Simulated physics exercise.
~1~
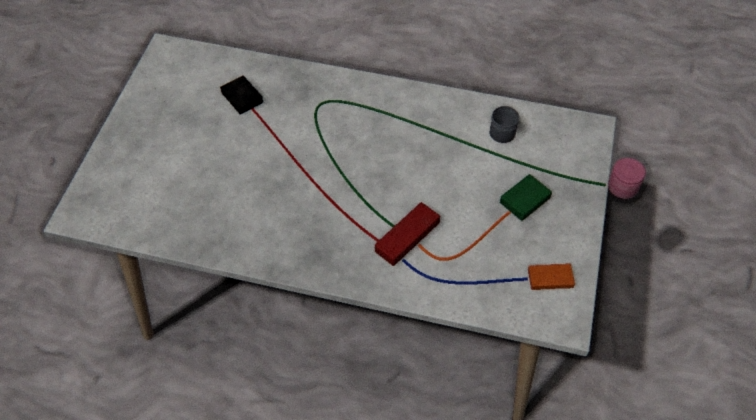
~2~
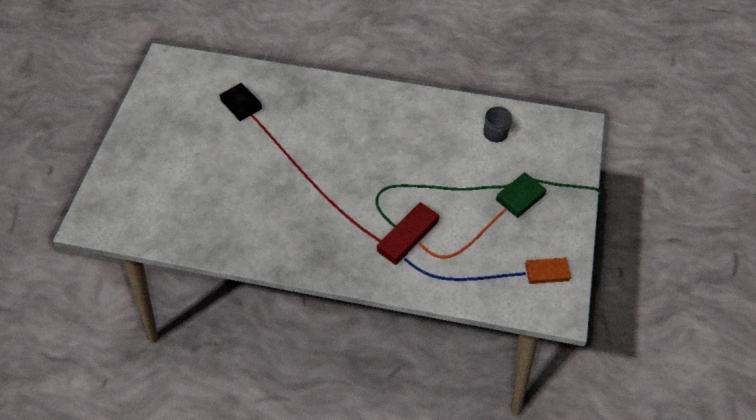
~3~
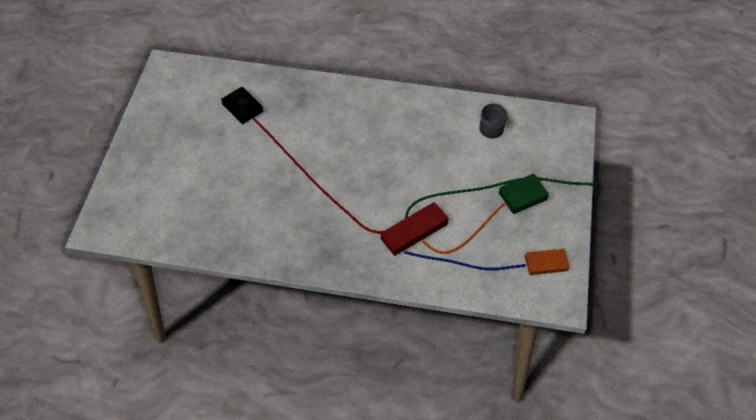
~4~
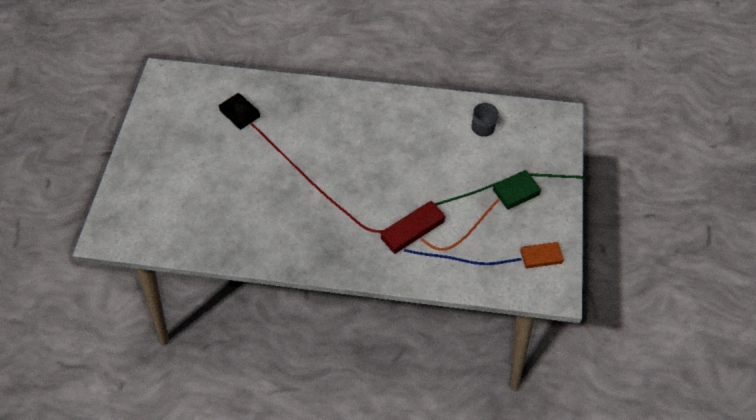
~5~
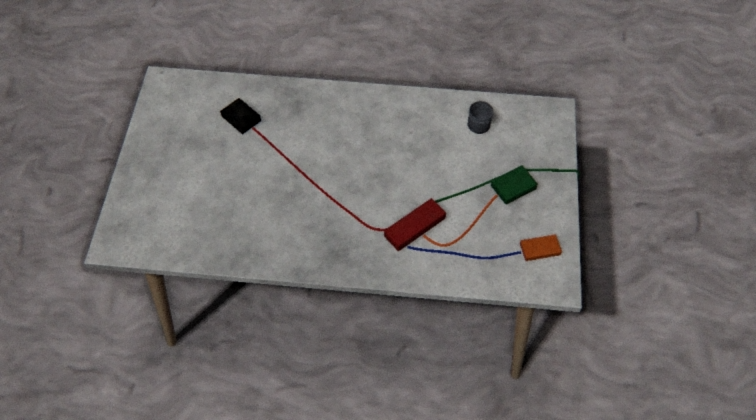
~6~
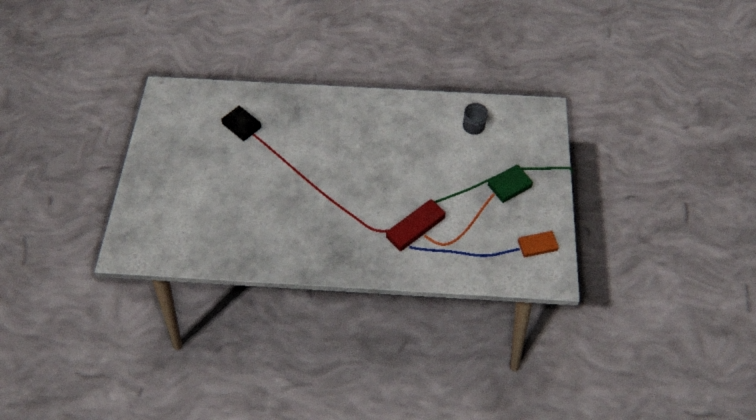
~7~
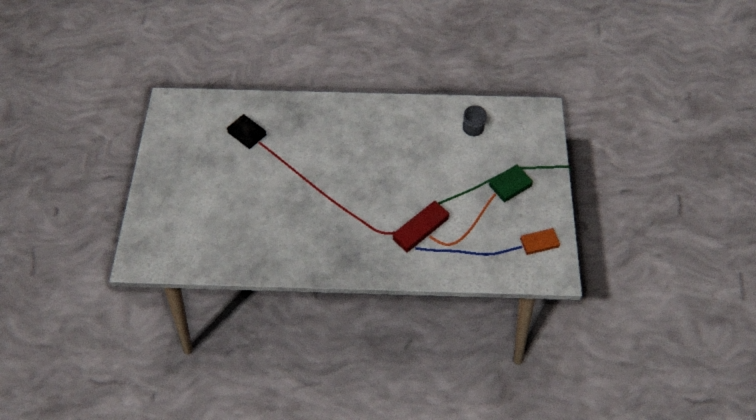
A pale table held a red power strip wired to several small devices as a pink speaker dropped off the right side, pulling its looped green cable nearly straight, while the strip, green charger, black reader, orange drive and grey cup stayed on top.
